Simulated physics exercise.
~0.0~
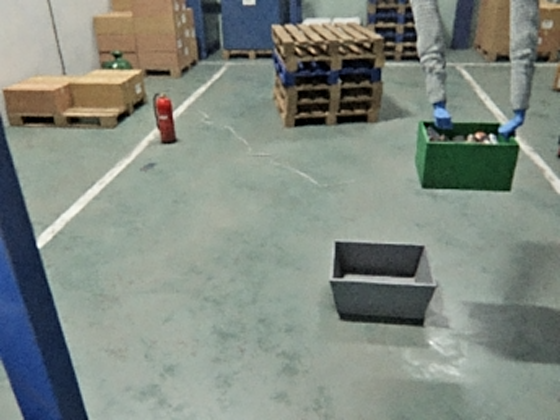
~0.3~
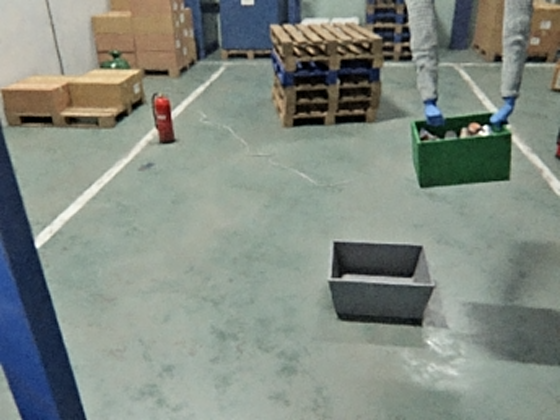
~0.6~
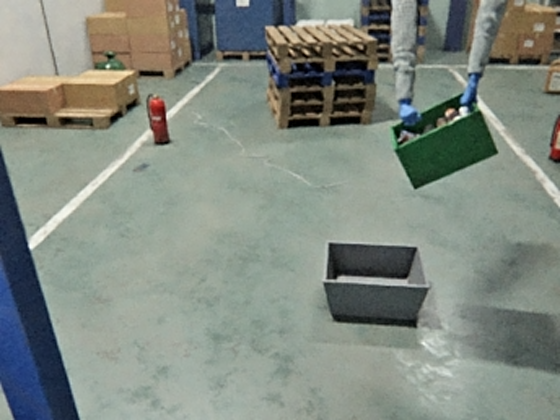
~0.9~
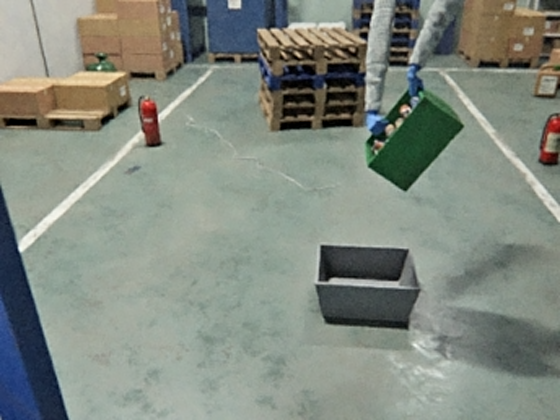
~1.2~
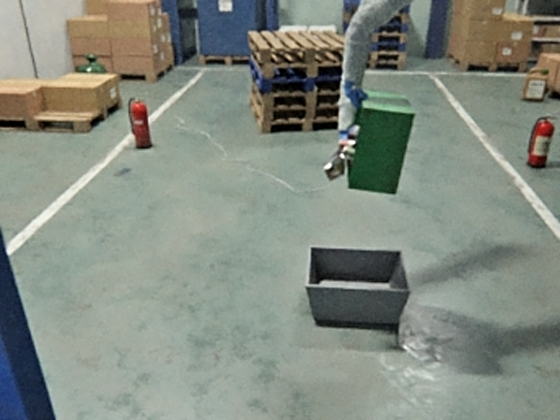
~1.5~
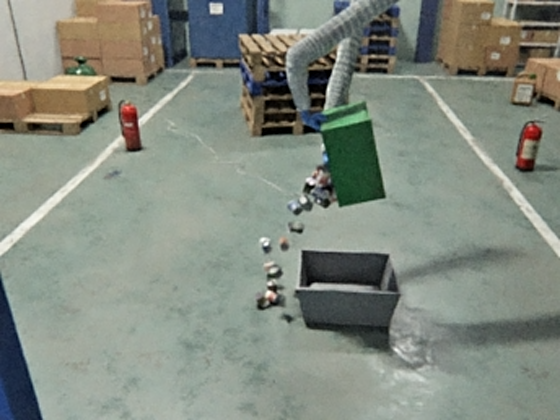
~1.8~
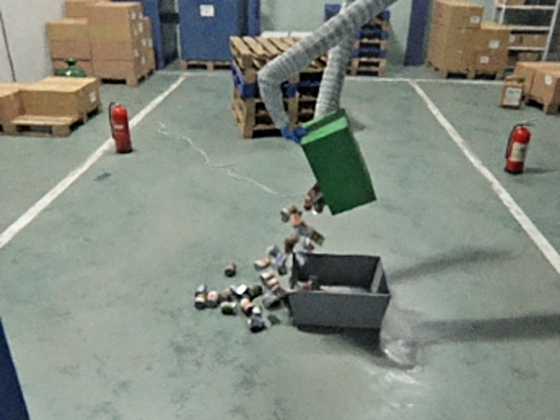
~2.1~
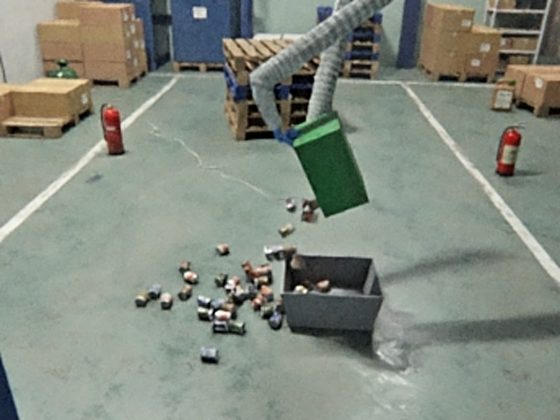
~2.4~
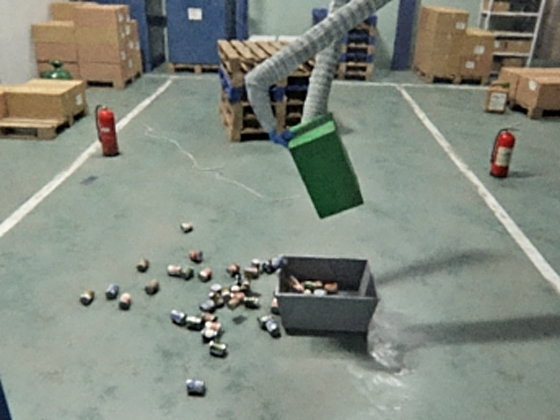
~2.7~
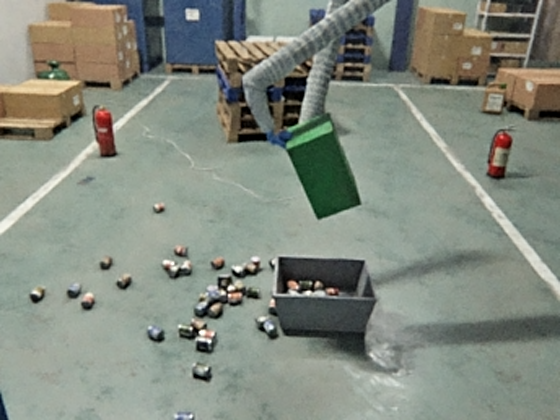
At the start, two blue-gloved hands on long grey sleeved arms hold a green tote of small tins above and behind an empty grey box on a warehouse floor. The arms lift the tote, carry it left and tip it further and further as the view shifts slightly right. Soon the tins spill from its lower edge, and the first ones land on the floor left of the box. More pour down, some dropping into the box while many bounce and roll away. At the end, the tote hangs tilted and still, with some tins in the box and most scattered across the floor.
